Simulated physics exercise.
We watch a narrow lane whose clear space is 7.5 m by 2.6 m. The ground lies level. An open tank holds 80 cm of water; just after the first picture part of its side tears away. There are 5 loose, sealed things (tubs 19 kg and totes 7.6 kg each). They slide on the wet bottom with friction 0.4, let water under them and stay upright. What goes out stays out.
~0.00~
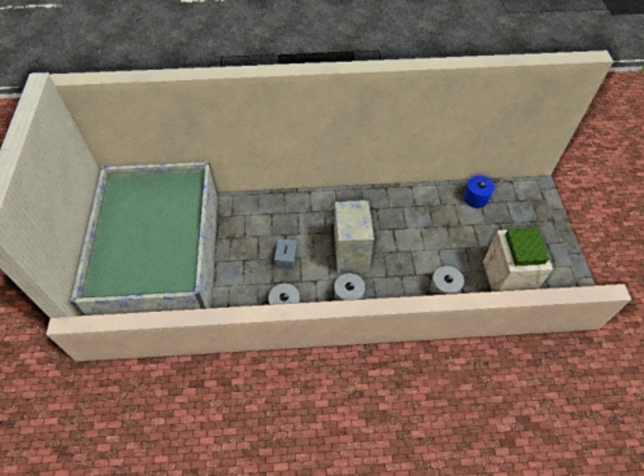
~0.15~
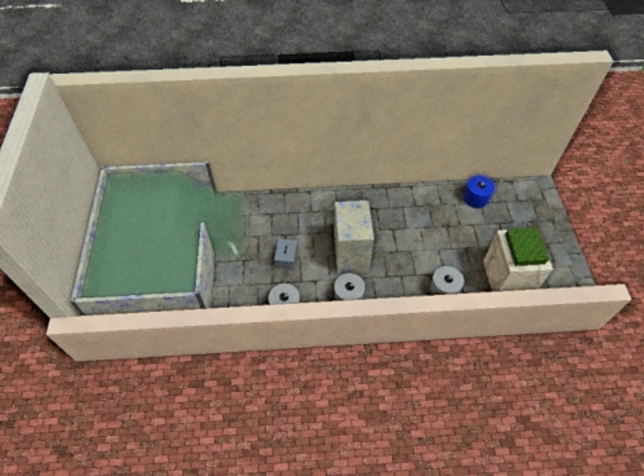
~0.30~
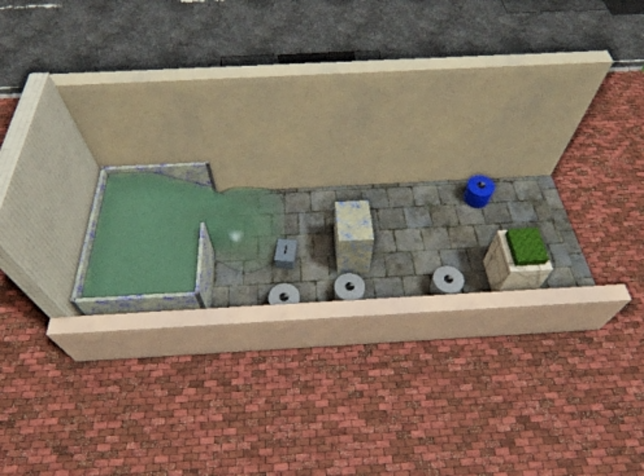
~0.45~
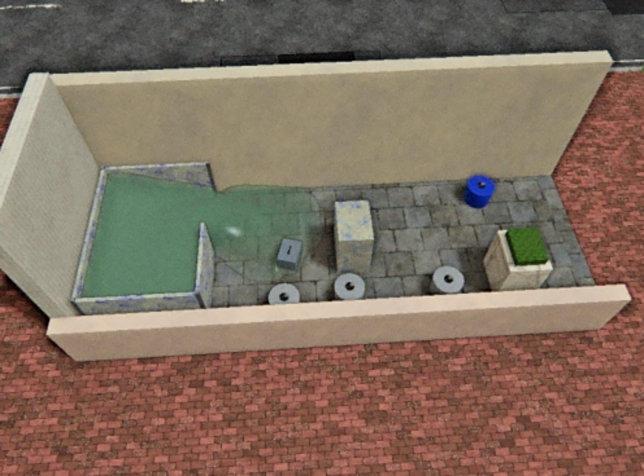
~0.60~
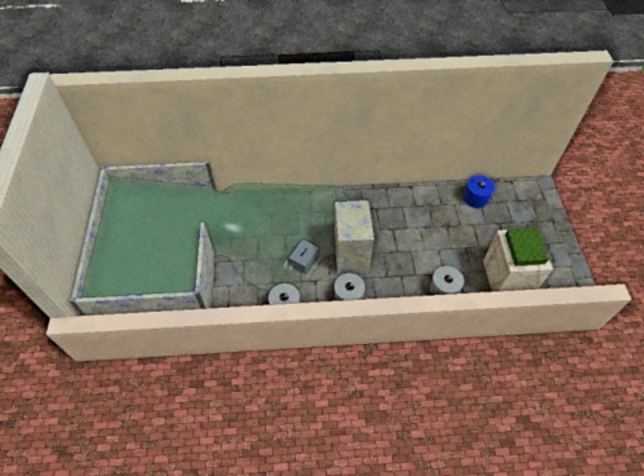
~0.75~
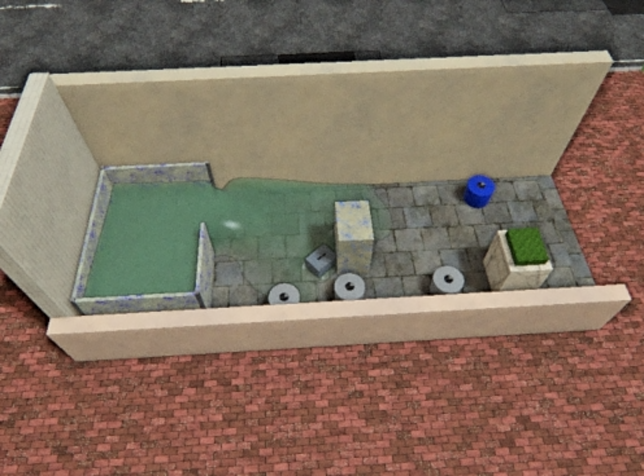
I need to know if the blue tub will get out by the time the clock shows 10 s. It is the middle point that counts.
Blue tub leaves.
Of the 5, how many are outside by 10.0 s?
By then 1.
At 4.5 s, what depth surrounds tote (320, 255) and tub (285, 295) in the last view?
Roughly 7 and 7 cm.
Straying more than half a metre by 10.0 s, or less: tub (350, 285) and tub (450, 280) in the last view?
In that order: More, short of it.
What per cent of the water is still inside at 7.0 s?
About 52 per cent.
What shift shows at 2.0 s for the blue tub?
About 140 cm.
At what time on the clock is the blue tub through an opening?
At about 2.0 s.
After 2.0 s the blue tub is near (569, 189), 1.5 m from its start, aground; 0 of 5 are out; 1 afloat.
After 4.5 s the blue tub has gone out; 1 of 5 are out; 0 afloat.
After 7.0 s the blue tub has gone out; 1 of 5 are out; 1 afloat.
After 10.0 s the blue tub has gone out; 1 of 5 are out; 0 afloat.
